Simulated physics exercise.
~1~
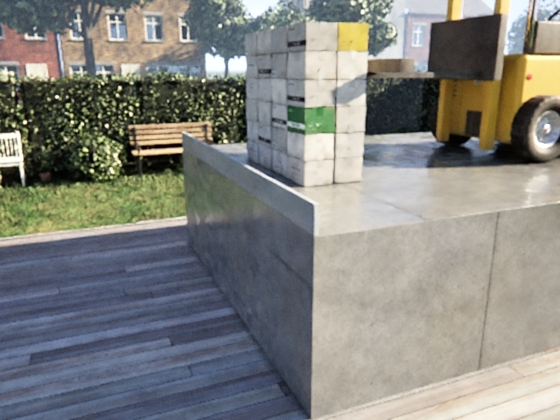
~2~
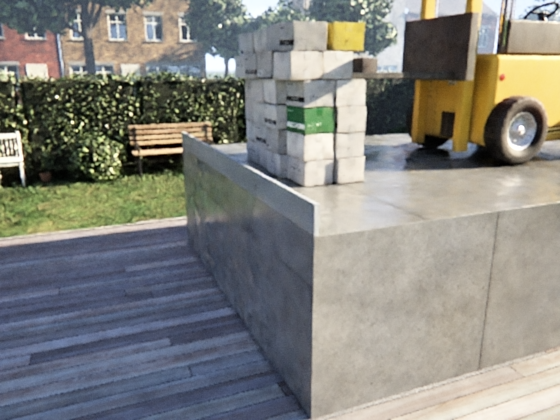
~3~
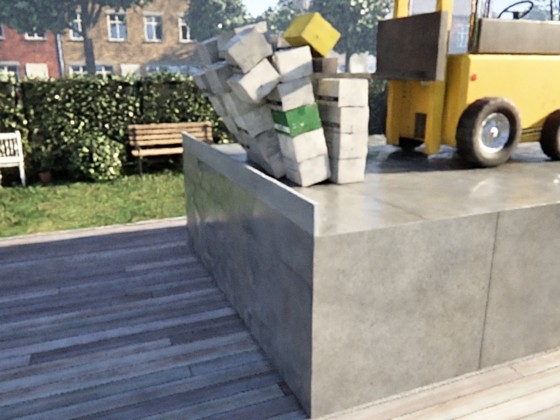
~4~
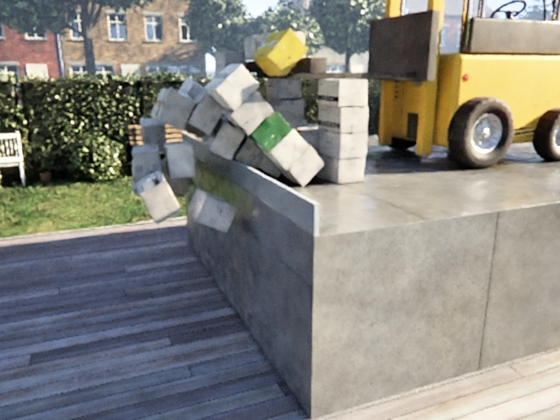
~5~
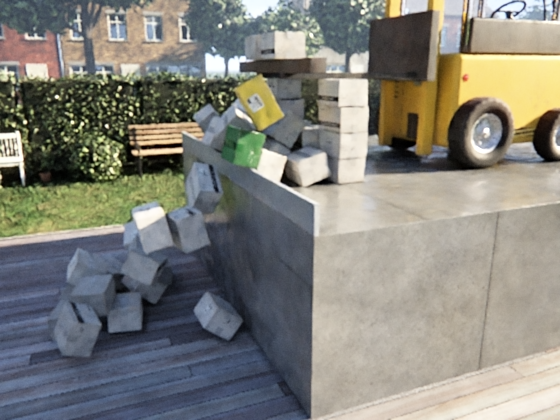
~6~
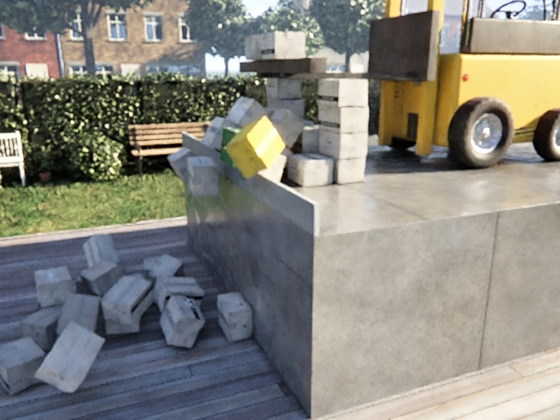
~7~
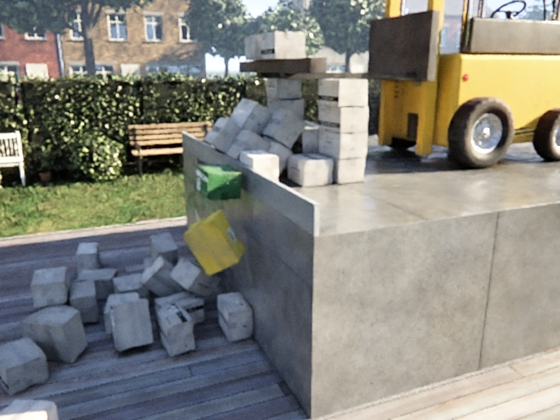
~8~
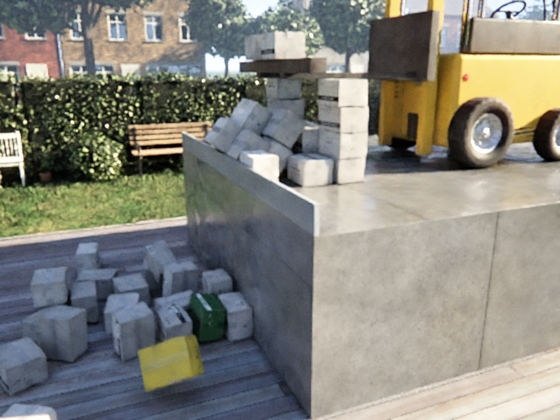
A stack of pale blocks toppled over the low board of a raised concrete deck as a yellow lift truck pushed a beam into it, and many tumbled onto the planks below, the green and yellow ones last, while others stayed heaped above.
